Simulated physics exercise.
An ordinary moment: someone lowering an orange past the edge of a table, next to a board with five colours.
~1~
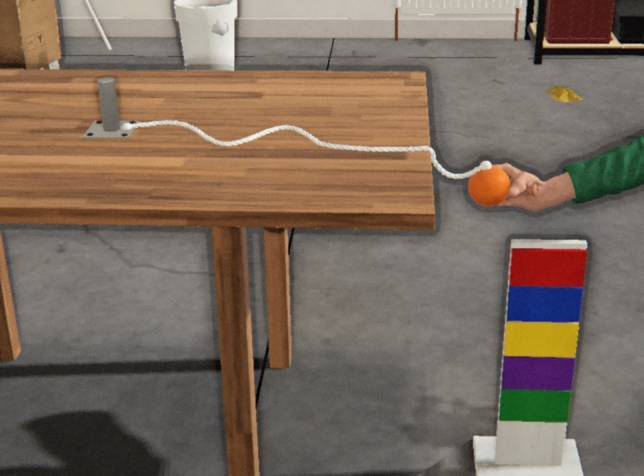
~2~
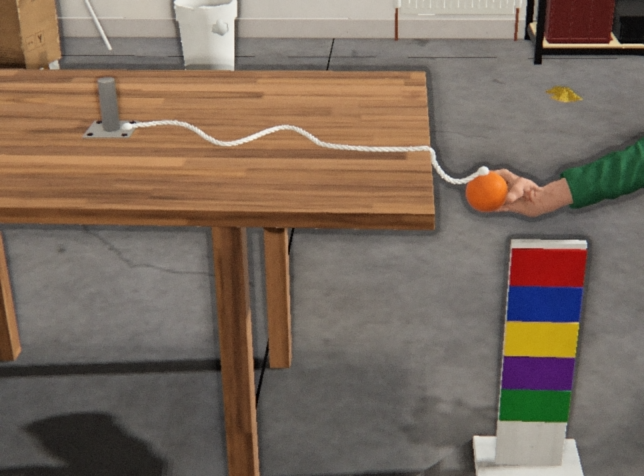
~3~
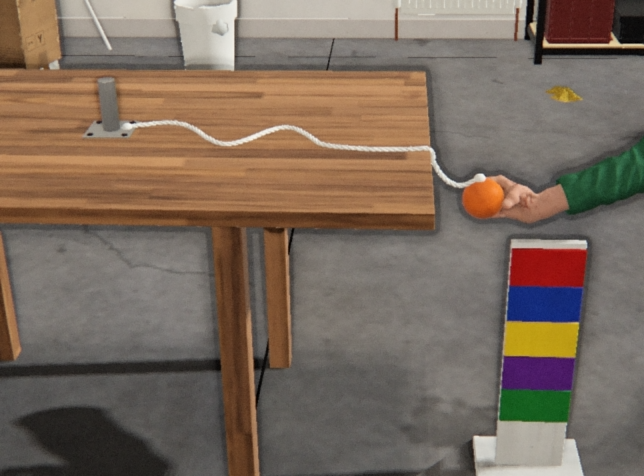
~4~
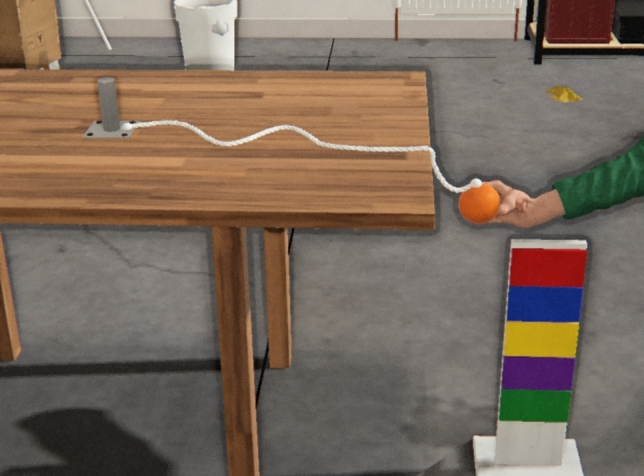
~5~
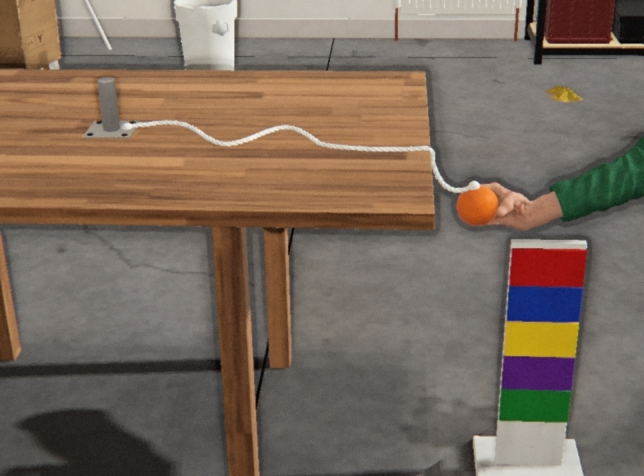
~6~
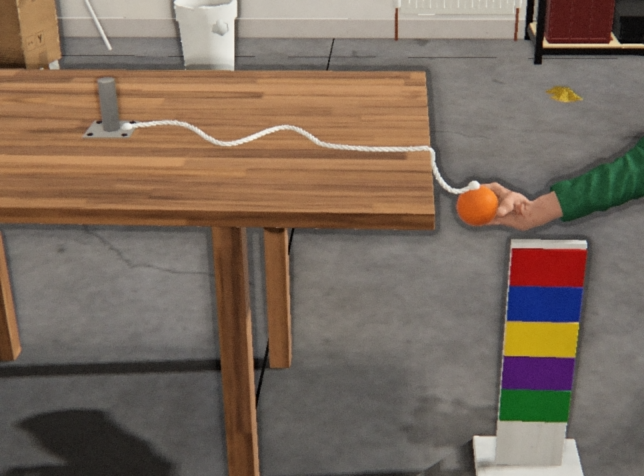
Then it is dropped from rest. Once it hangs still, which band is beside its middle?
At blue.
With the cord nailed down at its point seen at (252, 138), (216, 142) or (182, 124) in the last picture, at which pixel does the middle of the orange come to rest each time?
Near (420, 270), (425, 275) and (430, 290).
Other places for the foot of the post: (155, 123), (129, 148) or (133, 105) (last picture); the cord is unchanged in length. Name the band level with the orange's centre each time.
In that order: Yellow; yellow; blue.
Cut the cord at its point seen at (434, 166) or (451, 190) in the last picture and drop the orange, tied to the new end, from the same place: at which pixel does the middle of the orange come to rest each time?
The places are (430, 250) and (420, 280).
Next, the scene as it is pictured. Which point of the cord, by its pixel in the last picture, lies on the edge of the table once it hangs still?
Near (356, 149).
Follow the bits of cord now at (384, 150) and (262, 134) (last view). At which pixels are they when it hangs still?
Near (431, 172) and (303, 136).
Early on, orange near (425, 283); level with blue.
Midway, orange near (434, 296); level with blue.
Finally, orange near (431, 298); level with blue. Its centre hangs level with the blue band.
